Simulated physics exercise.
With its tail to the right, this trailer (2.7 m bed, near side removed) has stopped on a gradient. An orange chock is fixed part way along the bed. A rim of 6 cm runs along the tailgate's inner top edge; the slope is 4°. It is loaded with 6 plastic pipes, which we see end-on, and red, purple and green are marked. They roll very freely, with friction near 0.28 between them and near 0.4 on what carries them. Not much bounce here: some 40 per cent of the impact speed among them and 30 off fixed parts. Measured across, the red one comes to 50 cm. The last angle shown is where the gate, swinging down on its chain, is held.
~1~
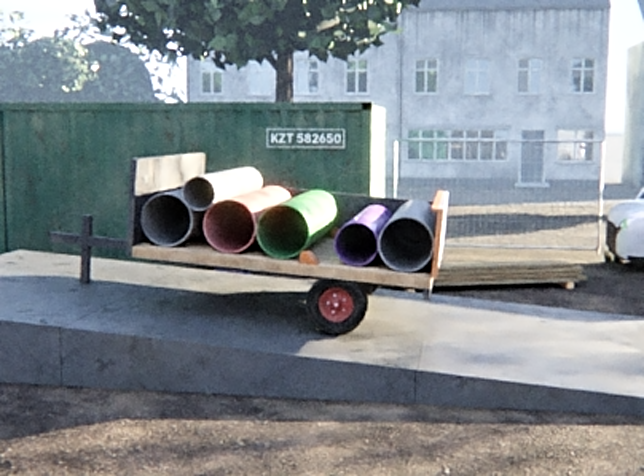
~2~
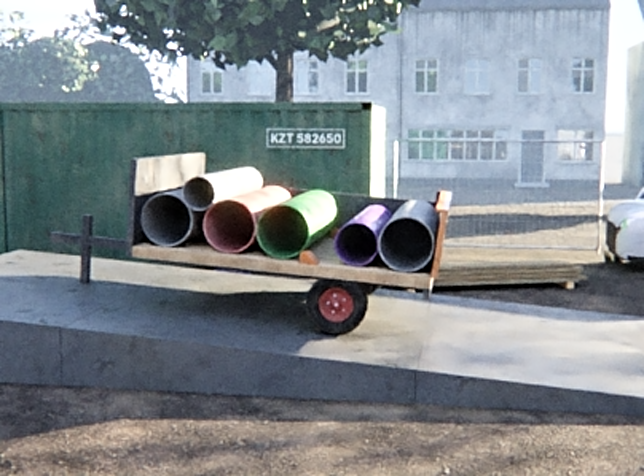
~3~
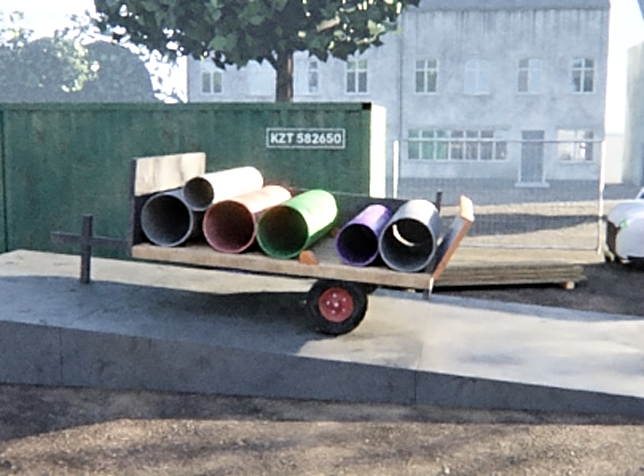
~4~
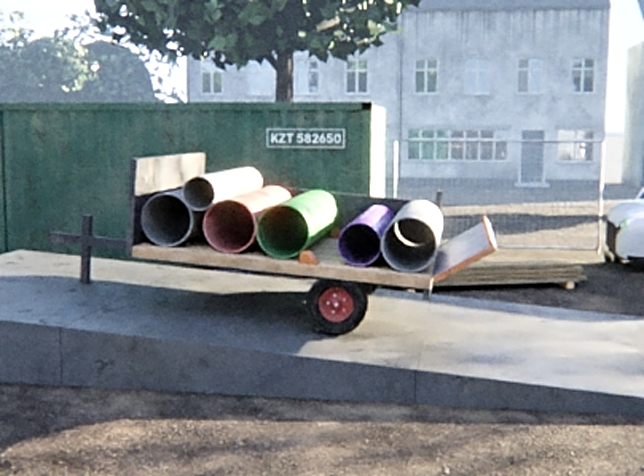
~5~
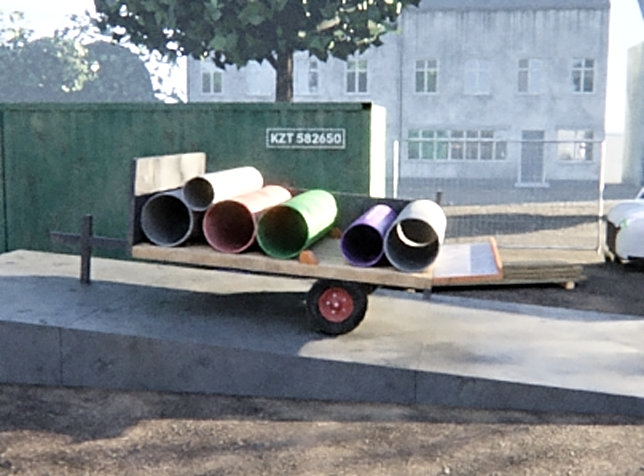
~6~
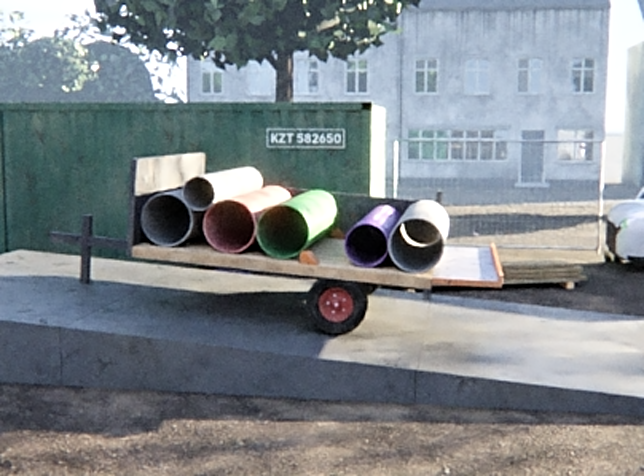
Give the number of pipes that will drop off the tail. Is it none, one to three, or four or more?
It is none.
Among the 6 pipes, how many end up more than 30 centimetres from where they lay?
The tally comes to 2.
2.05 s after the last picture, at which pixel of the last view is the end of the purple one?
I'd point to somewhere near (428, 252).
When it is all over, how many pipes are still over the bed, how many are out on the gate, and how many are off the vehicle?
Final counts, in the order asked: 5, 1, 0.
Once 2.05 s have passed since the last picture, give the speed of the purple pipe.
Speed: Approx. 0.2 m/s.
Then, 2.1 s past the sixth picture, red is on the bed, 190 cm short of the hinge; purple is on the bed, 5 cm short of the hinge, rolling left; green is on the bed, 140 cm short of the hinge; 0 gone off the back.
Finally (5.0 s after the last picture), red is on the bed, 190 cm short of the hinge; purple is on the bed, 5 cm short of the hinge; green is on the bed, 140 cm short of the hinge; 0 gone off the back.
